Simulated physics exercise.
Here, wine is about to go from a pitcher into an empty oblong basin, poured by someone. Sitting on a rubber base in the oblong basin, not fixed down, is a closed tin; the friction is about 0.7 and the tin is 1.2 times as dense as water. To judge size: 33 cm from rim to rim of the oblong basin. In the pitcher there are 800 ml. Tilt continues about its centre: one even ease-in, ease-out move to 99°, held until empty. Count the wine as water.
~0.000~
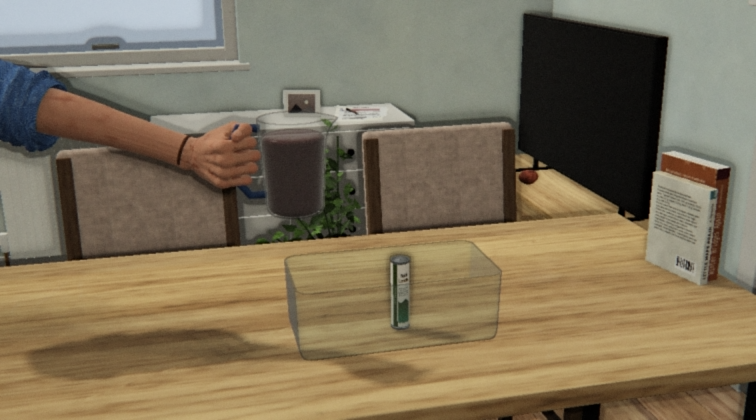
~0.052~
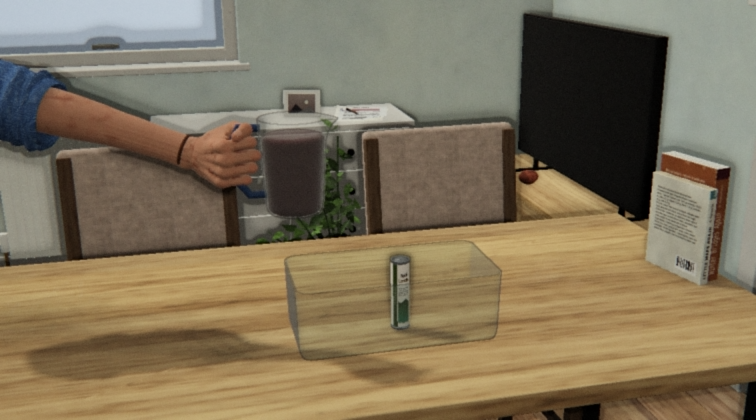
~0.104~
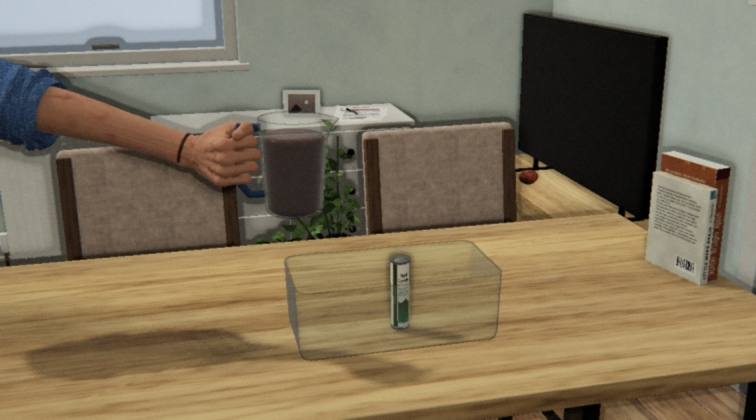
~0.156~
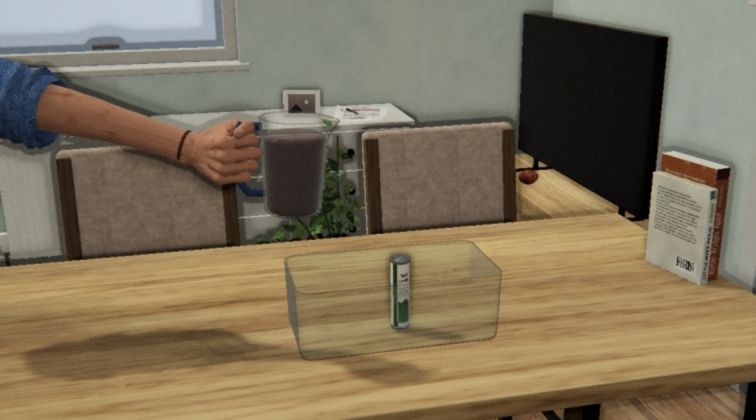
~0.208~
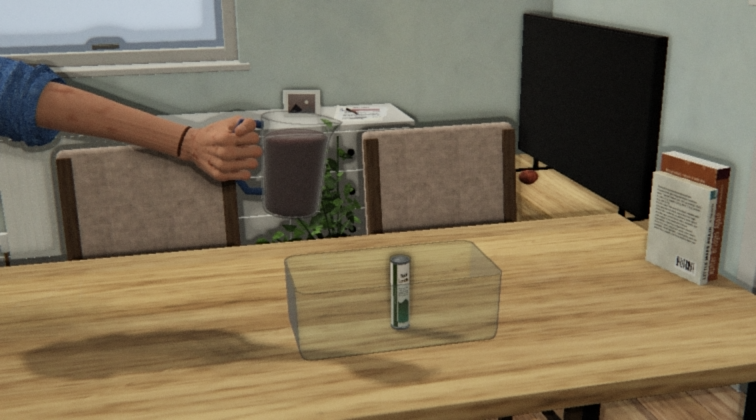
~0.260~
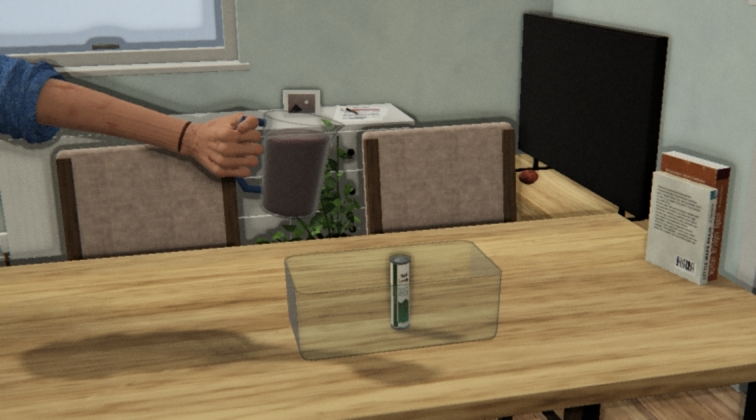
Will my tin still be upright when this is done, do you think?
Overturned.
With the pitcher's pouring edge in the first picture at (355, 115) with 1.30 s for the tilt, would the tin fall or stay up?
After that, the tin stays vertical.
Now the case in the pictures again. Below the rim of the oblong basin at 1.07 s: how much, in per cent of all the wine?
30 per cent, give or take a little.
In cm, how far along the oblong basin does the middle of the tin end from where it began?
8.5 cm.
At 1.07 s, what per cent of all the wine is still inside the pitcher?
Close to 48 in a hundred.
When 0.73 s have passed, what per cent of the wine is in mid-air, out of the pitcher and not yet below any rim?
9 per cent.
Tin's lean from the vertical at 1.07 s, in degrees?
The lean is some 0° away from upright.
By 0.73 s the tilt is 57° and 91 per cent is still to pour; the tin stands where it began.
By 1.07 s the tilt is 91° and 48 per cent is still to pour; the tin stands where it began.
By 1.43 s the tilt is 99° and 8 per cent is still to pour; the tin lies on its side.
By 1.82 s the tilt is 99° and 0 per cent is still to pour; the tin lies on its side.
At rest the tin lies on its side.
